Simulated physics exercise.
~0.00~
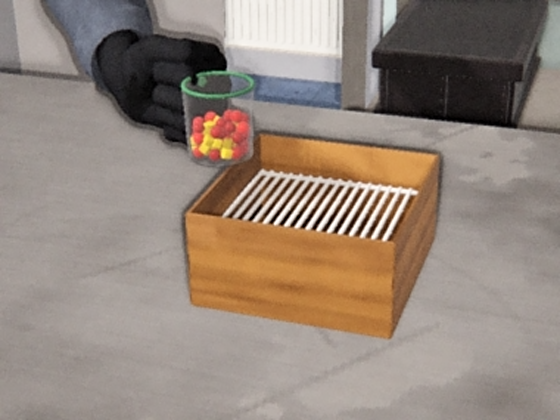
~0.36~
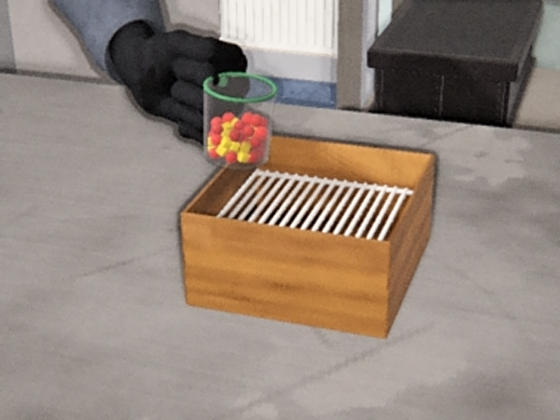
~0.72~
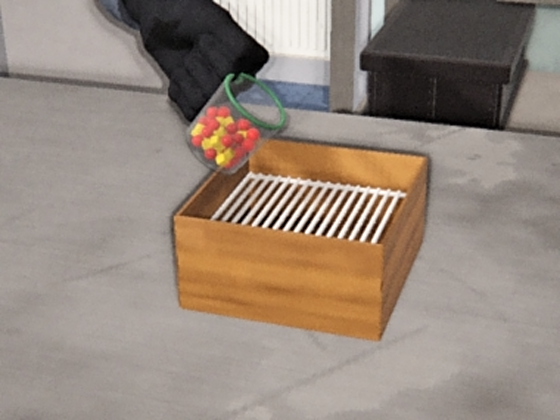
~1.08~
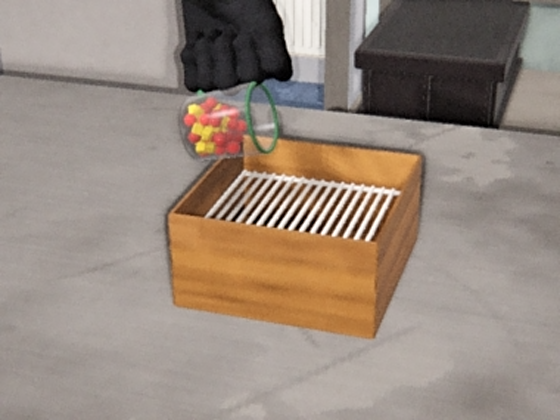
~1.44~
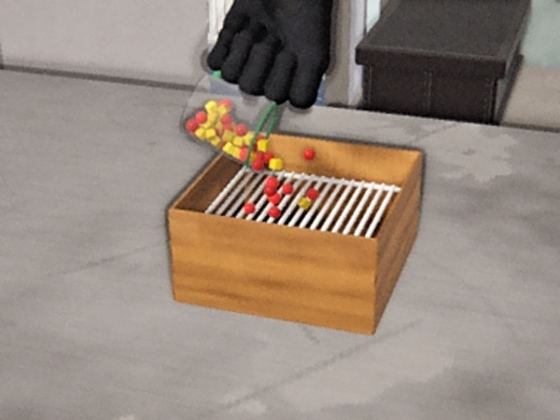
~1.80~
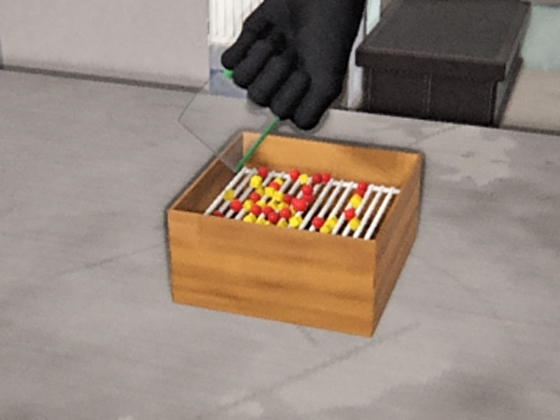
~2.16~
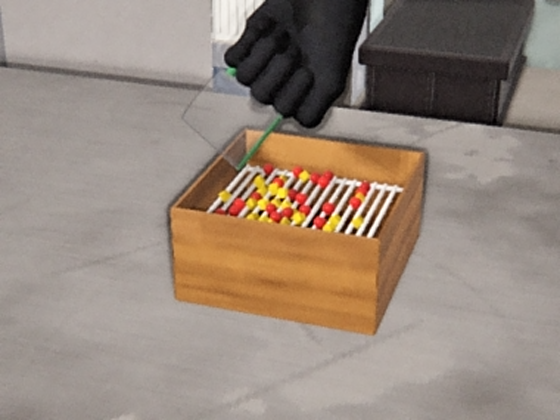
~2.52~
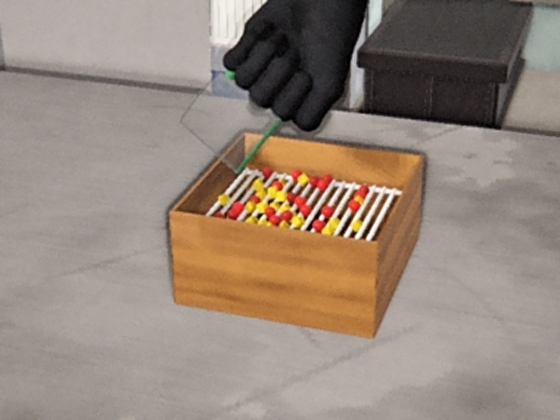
A gloved hand tips a cup of red and yellow pieces, which stay on the wires.
